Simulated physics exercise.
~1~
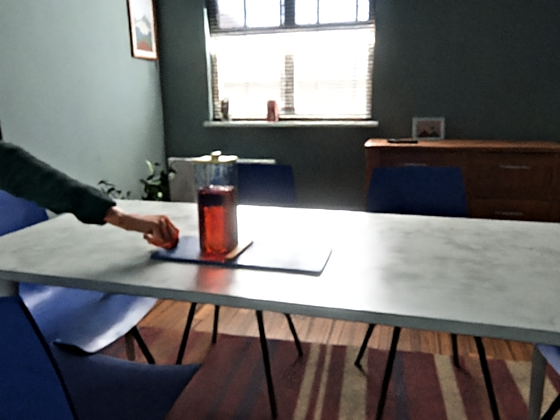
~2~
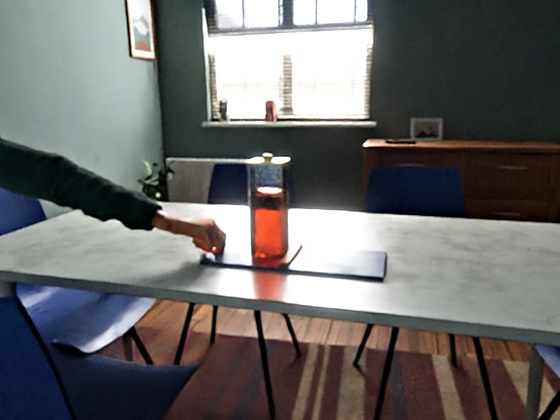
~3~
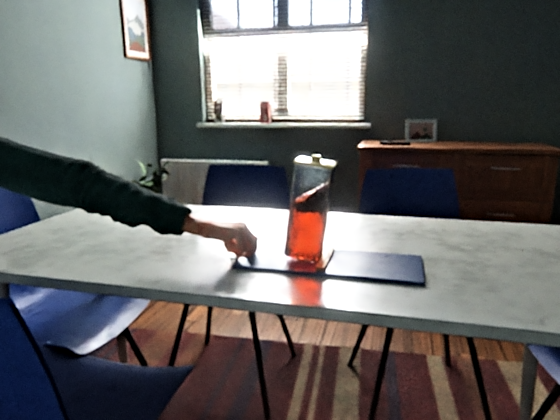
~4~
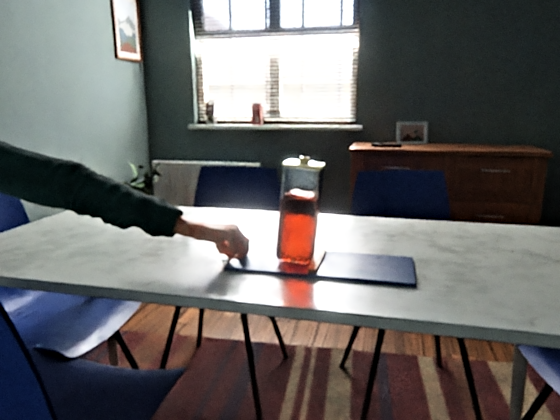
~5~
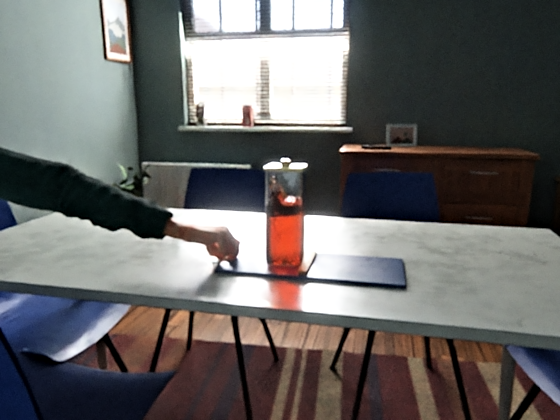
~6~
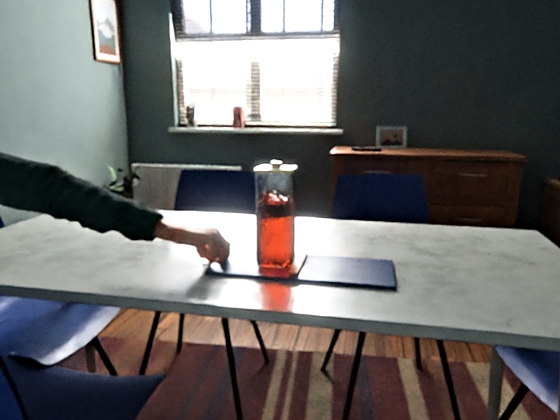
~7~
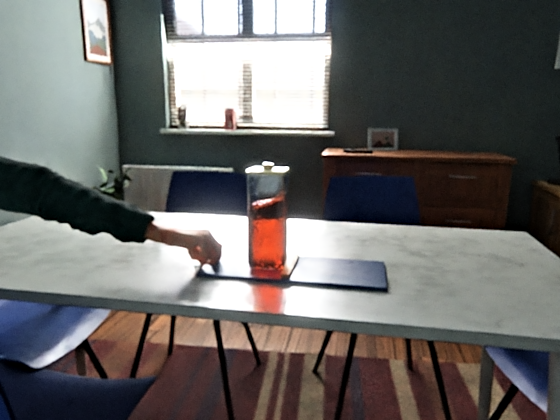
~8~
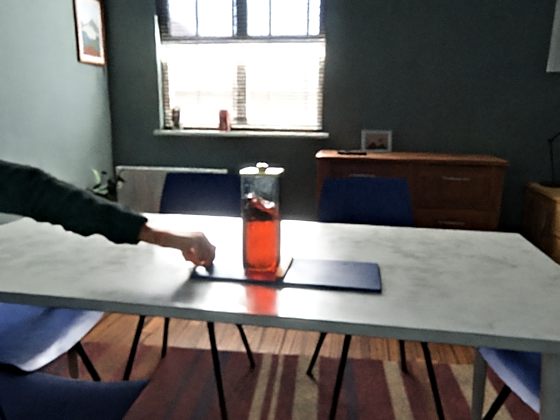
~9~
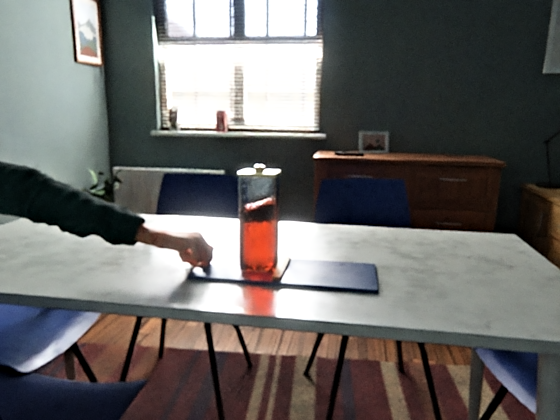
Dining room, a hand sliding a dark board rightward along a table, its capped flask of reddish liquid tilting, then settling upright.
